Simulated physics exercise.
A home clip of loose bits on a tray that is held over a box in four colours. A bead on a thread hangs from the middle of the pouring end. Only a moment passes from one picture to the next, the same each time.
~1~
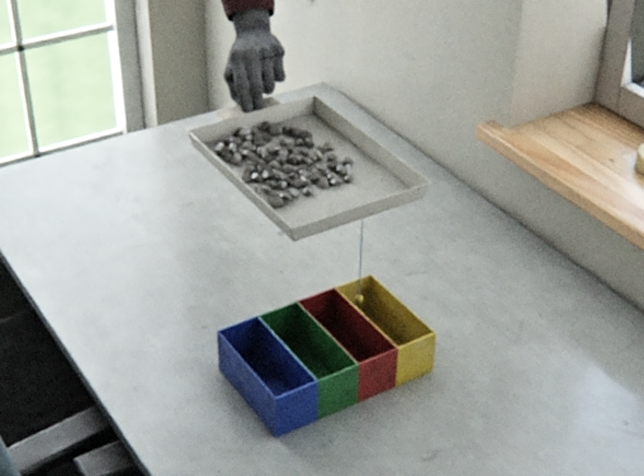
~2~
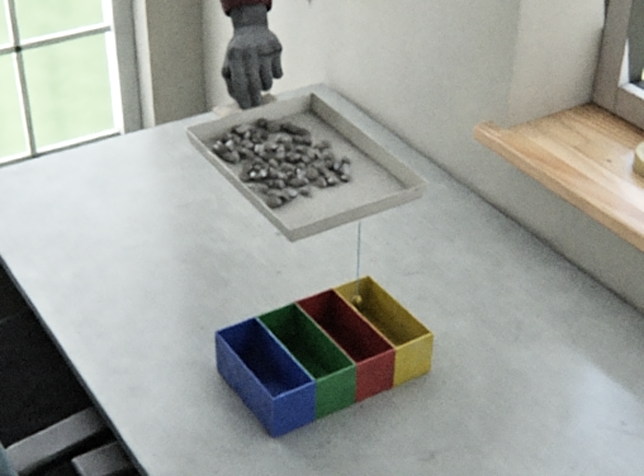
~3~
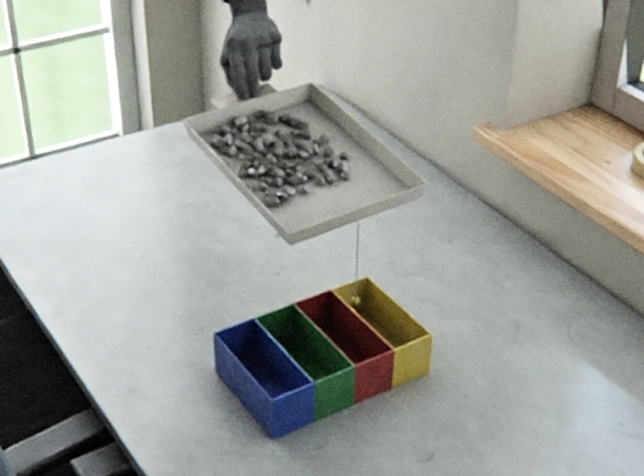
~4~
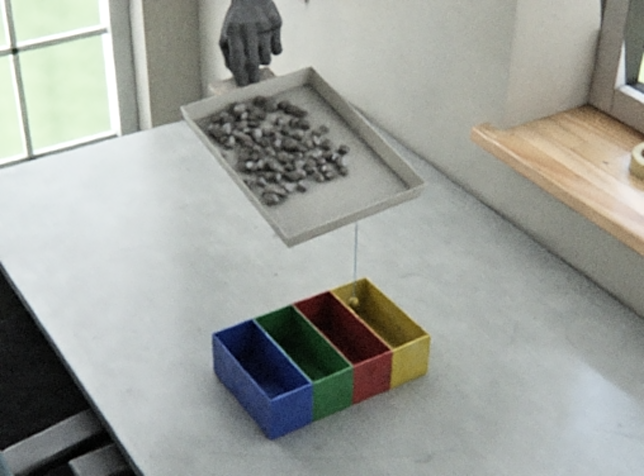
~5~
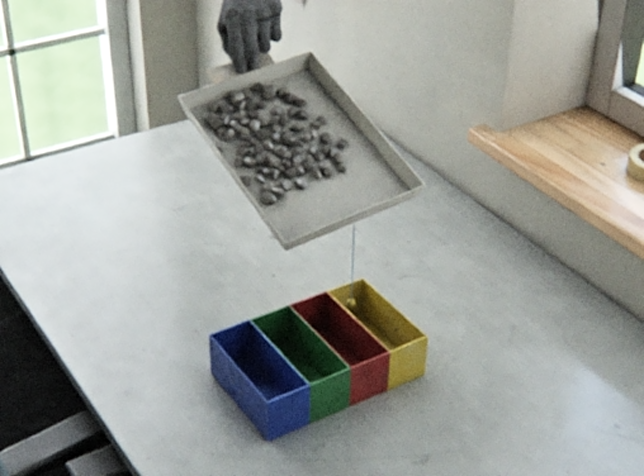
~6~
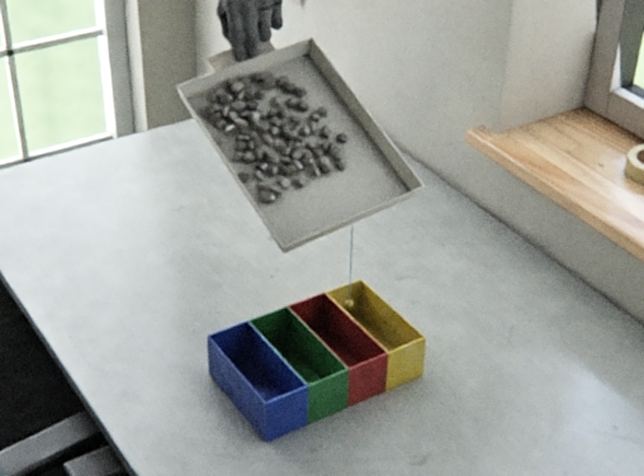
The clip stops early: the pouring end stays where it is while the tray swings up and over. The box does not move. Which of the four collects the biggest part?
Most goes to the green cell.
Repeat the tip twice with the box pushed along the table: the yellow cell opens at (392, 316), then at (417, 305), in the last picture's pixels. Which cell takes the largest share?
First the green cell, then blue.
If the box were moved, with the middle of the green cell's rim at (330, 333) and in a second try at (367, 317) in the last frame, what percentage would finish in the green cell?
About 30 and 0 per cent.
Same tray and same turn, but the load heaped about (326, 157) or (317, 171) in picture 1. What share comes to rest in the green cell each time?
Roughly 50 per cent, and 60 per cent.
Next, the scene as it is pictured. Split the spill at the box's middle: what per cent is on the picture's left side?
About 30 per cent.
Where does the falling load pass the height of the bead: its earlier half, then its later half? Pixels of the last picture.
At about (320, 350), then at (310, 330).
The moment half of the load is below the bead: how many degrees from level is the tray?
At about 95°.
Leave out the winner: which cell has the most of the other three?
In second place: The red one.
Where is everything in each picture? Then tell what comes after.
In the first frame, corners of the pouring end at (294, 225) and (425, 181), level; middle of the load at (279, 159), bits of gravel; bead on its thread at (359, 299); blue cell at (296, 405); green cell at (338, 388); red cell at (377, 372); yellow cell at (416, 356).
In the second frame, corners of the pouring end at (292, 226) and (422, 182), level; middle of the load at (277, 157).
In the third frame, corners of the pouring end at (291, 229) and (421, 182), tipped barely, lowest at the left corner; middle of the load at (276, 152).
In the fourth frame, corners of the pouring end at (289, 233) and (421, 182), tipped a little, lowest at the left corner; middle of the load at (274, 144).
In the fifth frame, corners of the pouring end at (287, 238) and (419, 183), tipped clearly, lowest at the left corner; middle of the load at (272, 137).
In the sixth frame, corners of the pouring end at (285, 242) and (418, 184), tipped clearly, lowest at the left corner; middle of the load at (272, 131); blue cell at (286, 410); green cell at (328, 393); red cell at (367, 376); yellow cell at (406, 360).
Soon after the last picture, tray tipped steeply; nearly all on the tray; a small part falling or outside the box.
A little later, tray tipped past a quarter turn; about a quarter on the tray; about a third in the green cell; a small part in the red cell; a small part in the blue cell; about a quarter falling or outside the box.
Later still, tray tipped past a quarter turn; about half in the green cell; about a quarter in the red cell; a small part in the blue cell; a stray few in the yellow cell; a small part falling or outside the box.
At rest, tray tipped past a quarter turn; about half in the green cell; about a quarter in the red cell; a small part in the blue cell; a stray few in the yellow cell; a small part outside the box.
